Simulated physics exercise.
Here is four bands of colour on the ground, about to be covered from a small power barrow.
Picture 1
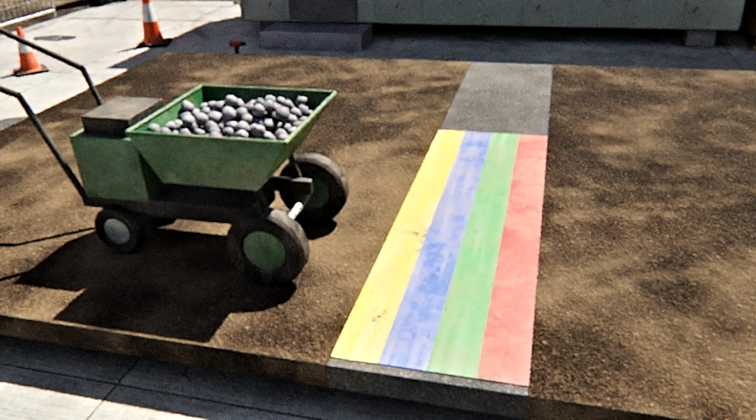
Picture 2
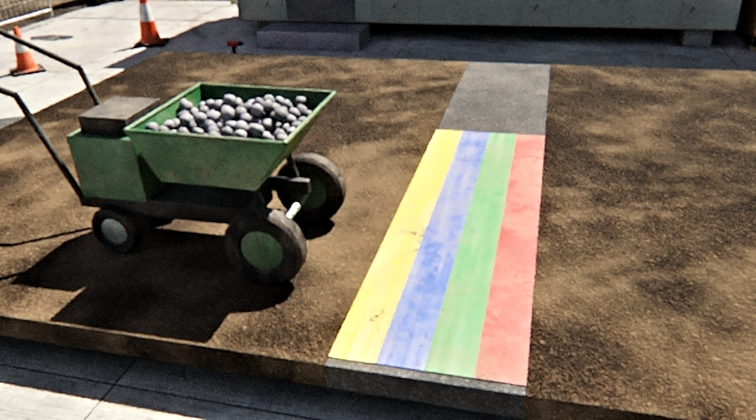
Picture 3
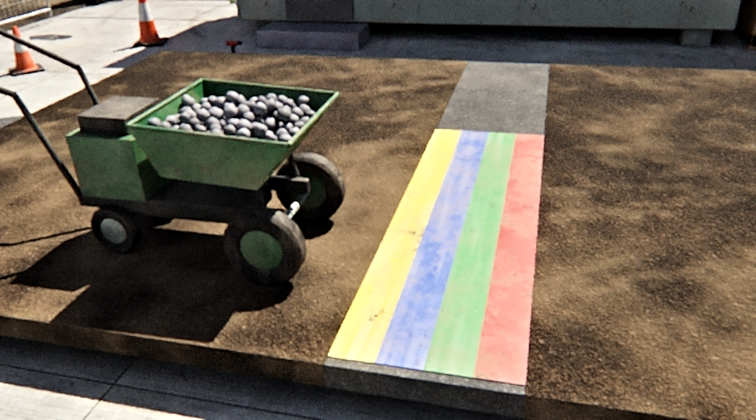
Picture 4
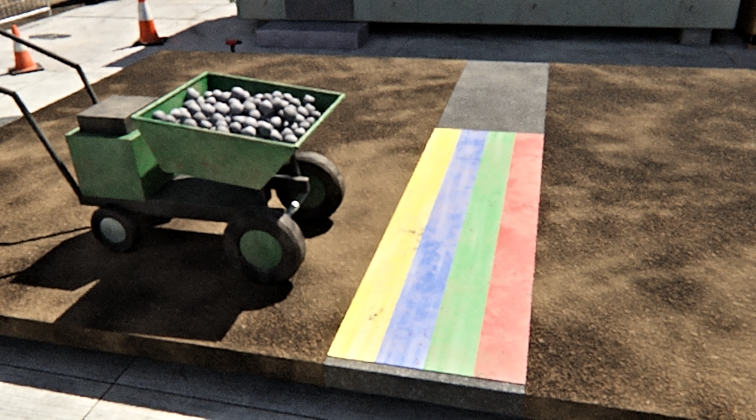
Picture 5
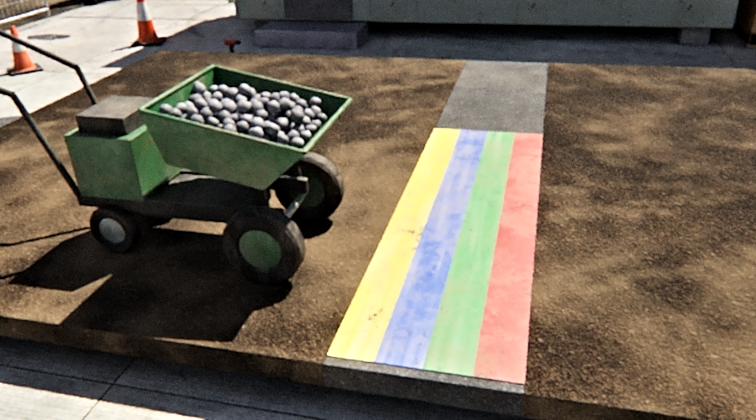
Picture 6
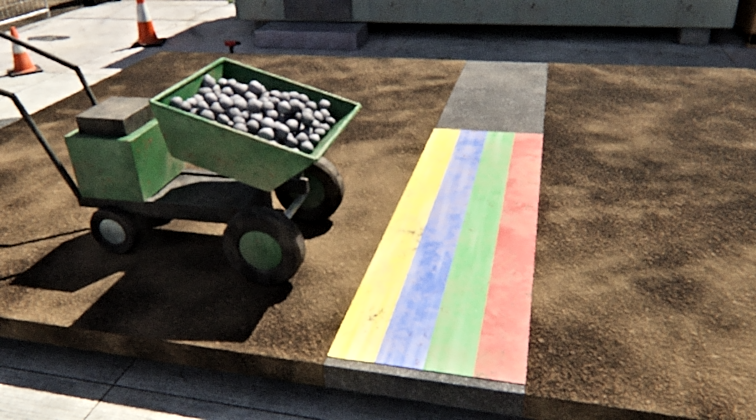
The clip opens on a small green power barrow with a level skip full of grey, rounded cobbles, standing on brown ground left of yellow, blue, green and red strips. The skip then tilts gradually forward to the right, its back edge rising while the cobbles stay inside and the wheels barely move.
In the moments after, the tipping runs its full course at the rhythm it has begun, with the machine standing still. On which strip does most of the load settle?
The heap favours the blue strip.
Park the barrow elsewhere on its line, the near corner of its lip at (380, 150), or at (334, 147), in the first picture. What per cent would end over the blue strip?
The first gives 0 %, the second 10 %.
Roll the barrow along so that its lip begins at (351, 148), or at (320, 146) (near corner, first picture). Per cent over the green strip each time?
First some 30, then 30 per cent.
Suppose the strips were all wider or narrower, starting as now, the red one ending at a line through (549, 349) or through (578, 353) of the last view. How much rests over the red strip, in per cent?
The first gives 10 %, the second 0 %.
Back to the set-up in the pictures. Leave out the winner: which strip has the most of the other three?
Second comes the strip in green.
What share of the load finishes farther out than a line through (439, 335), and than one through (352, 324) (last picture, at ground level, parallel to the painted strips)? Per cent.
In turn 30 and 80 in a hundred.
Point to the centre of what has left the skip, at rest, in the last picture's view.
Around (444, 256).
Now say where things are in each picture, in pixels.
Lip of the skip at (285, 144), level; top of the load at (236, 117), round cobbles; yellow strip at (370, 322); blue strip at (414, 328); green strip at (460, 334); red strip at (508, 340), in the first picture.
Lip of the skip at (284, 144), level; top of the load at (234, 116), in the second picture.
Lip of the skip at (288, 145), tipped barely; top of the load at (237, 114), in the third picture.
Lip of the skip at (295, 148), tipped a little; top of the load at (224, 117), in the fourth picture.
Lip of the skip at (304, 153), tipped a little; top of the load at (225, 105), in the fifth picture.
Lip of the skip at (315, 160), tipped clearly; top of the load at (235, 101); yellow strip at (367, 321); blue strip at (411, 326); green strip at (457, 332); red strip at (504, 338), in the sixth picture.
Soon, skip tipped steeply; all in the skip.
A while on, skip tipped right over; most in the skip; a stray few over the yellow strip; about a quarter over the blue strip; a stray few over the green strip.
Towards the end, skip tipped right over; about a quarter in the skip; a small part over the yellow strip; about a third over the blue strip; about a quarter over the green strip; a small part over the red strip; a stray few off the paint.
Finally, skip tipped right over; about a quarter in the skip; a small part over the yellow strip; about a third over the blue strip; about a quarter over the green strip; a small part over the red strip; a small part off the paint.
